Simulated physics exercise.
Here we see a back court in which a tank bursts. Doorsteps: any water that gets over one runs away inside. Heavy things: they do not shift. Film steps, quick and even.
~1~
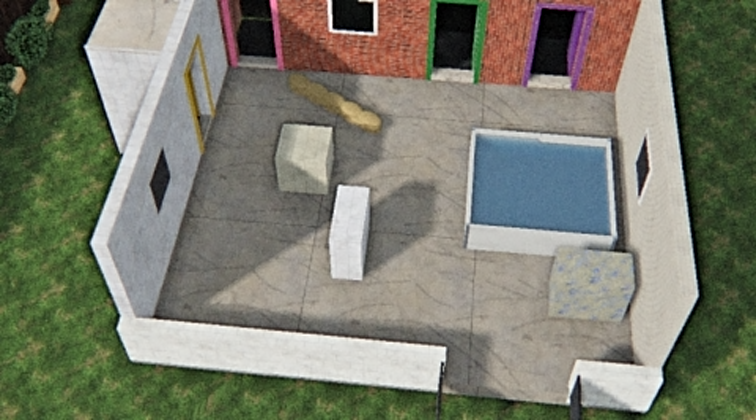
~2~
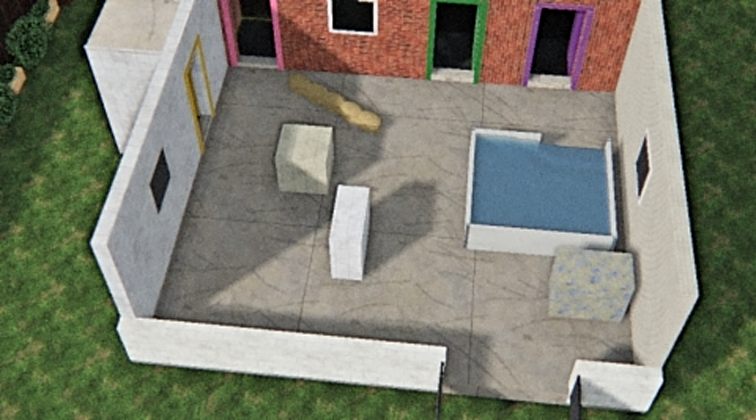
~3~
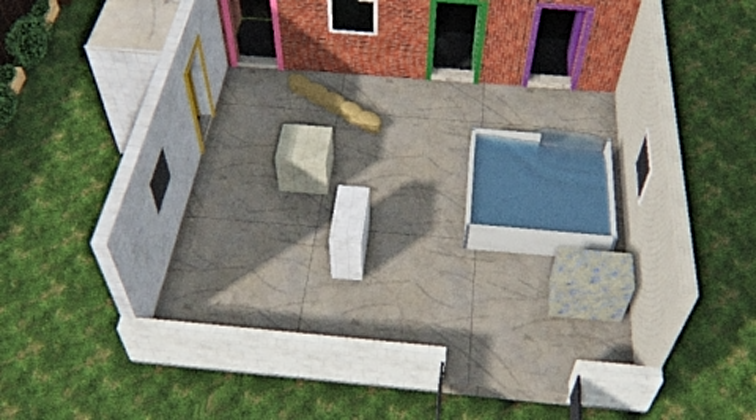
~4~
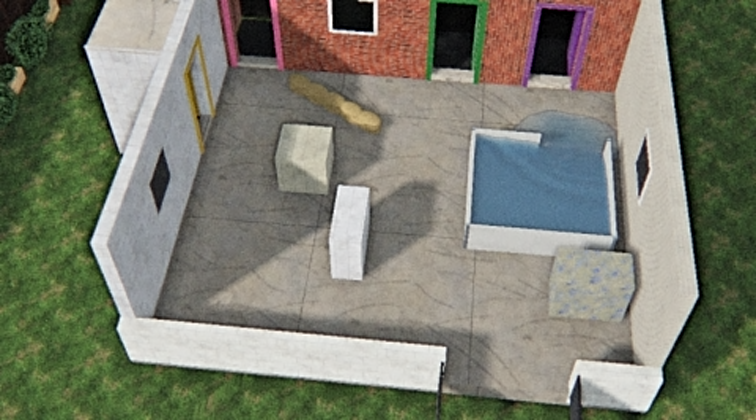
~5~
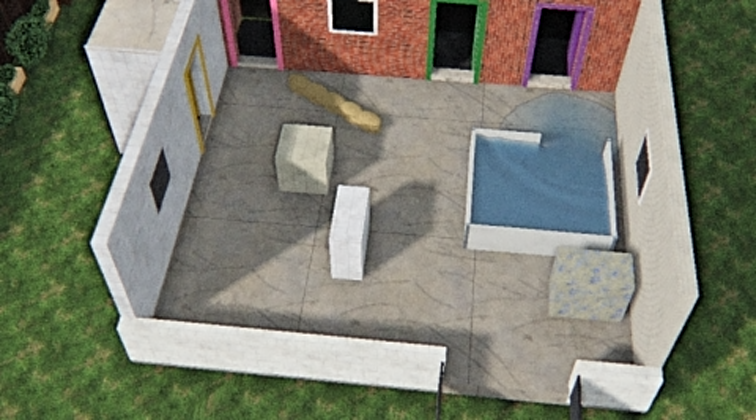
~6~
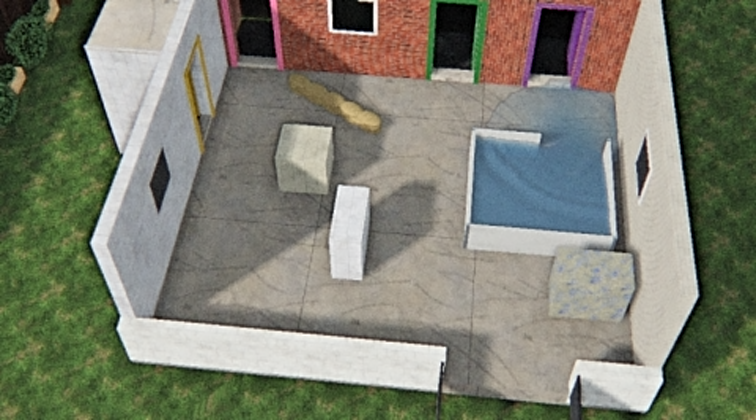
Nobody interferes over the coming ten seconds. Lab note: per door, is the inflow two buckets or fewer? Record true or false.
Pink door true; yellow door true; green door true; purple door false.
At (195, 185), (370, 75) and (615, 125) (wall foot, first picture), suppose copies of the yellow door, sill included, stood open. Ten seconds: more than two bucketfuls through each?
In order: Stays within it, tops the limit, tops the limit.
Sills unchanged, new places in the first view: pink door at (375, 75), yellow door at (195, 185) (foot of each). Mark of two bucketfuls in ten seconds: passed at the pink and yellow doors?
The pink one crosses the limit, while the yellow one remains below the limit.
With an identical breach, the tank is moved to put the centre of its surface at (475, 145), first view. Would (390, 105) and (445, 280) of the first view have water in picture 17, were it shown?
The first spot is swamped, the second spared.
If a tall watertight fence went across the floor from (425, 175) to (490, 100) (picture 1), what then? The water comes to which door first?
First comes the door marked purple.
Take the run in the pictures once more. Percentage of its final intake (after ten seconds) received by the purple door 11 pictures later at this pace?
Near 40 in a hundred.
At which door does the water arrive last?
Last comes the one in yellow.
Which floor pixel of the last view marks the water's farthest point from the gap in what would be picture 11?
Estimated pixel: (459, 83).
A moment on, water covers 10 % of the floor; the pink door not reached, the yellow door not reached, the green door not reached, the purple door over two buckets in.
Next, water covers 15 % of the floor; the pink door not reached, the yellow door not reached, the green door wet at the sill, nothing in, the purple door far over two buckets in.
Then, water covers 25 % of the floor; the pink door not reached, the yellow door not reached, the green door wet at the sill, nothing in, the purple door far over two buckets in.
Later, water covers 50 % of the floor; the pink door wet at the sill, nothing in, the yellow door wet at the sill, nothing in, the green door wet at the sill, nothing in, the purple door far over two buckets in.
In the end, water covers 85 % of the floor; the pink door under two buckets in, the yellow door wet at the sill, nothing in, the green door wet at the sill, nothing in, the purple door far over two buckets in.
